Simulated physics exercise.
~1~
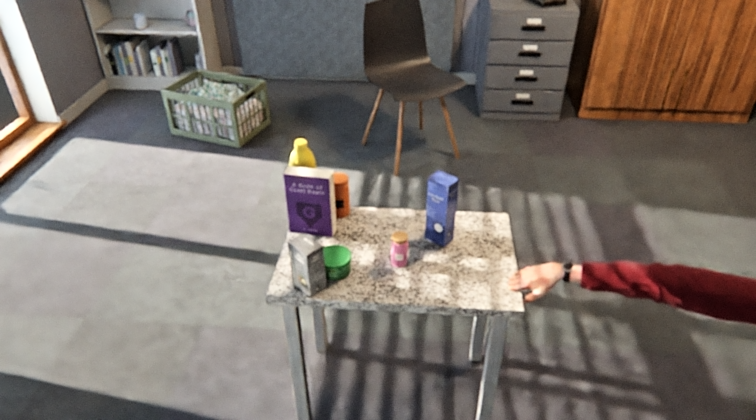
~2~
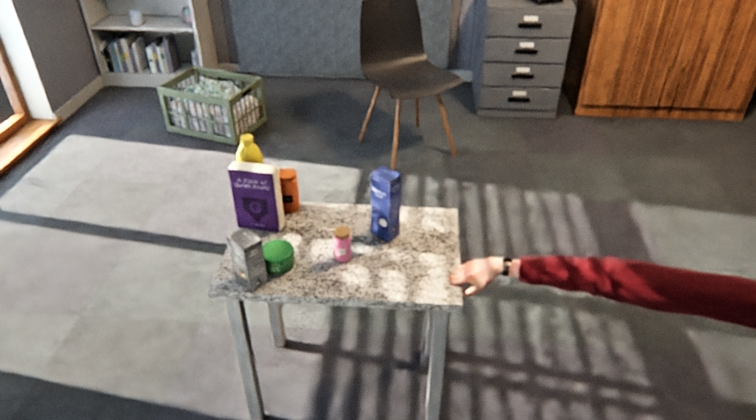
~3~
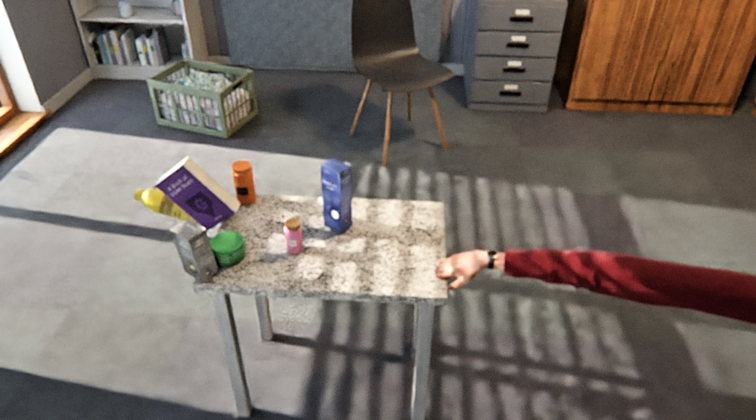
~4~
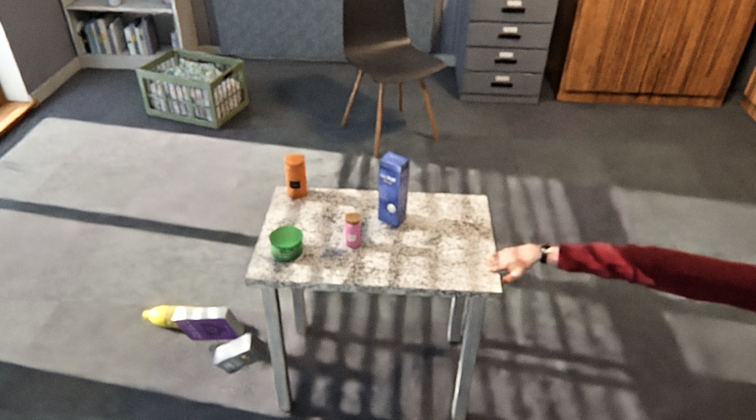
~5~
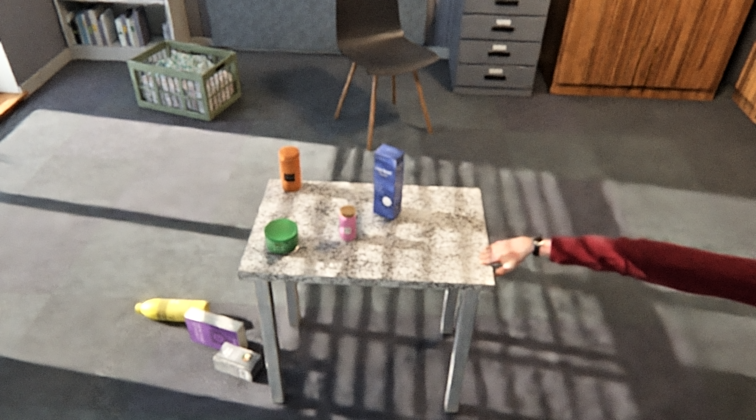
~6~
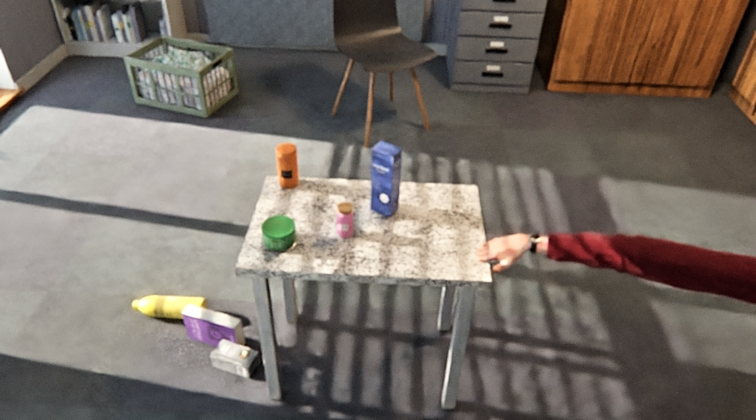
A hand in a dark red sleeve grips the right edge of a speckled side table, seen from above in a sunlit room with a chair, crate and cabinets behind. On the left stand a yellow bottle, purple book, grey packet, green tub and orange jar, with a pink shaker and tall blue carton nearer the middle. The hand shoves the table left, then jerks it back right, and the bottle, book and packet tip off the left side. They end lying on the floor, while the tub, jar, shaker and carton remain on the tabletop.
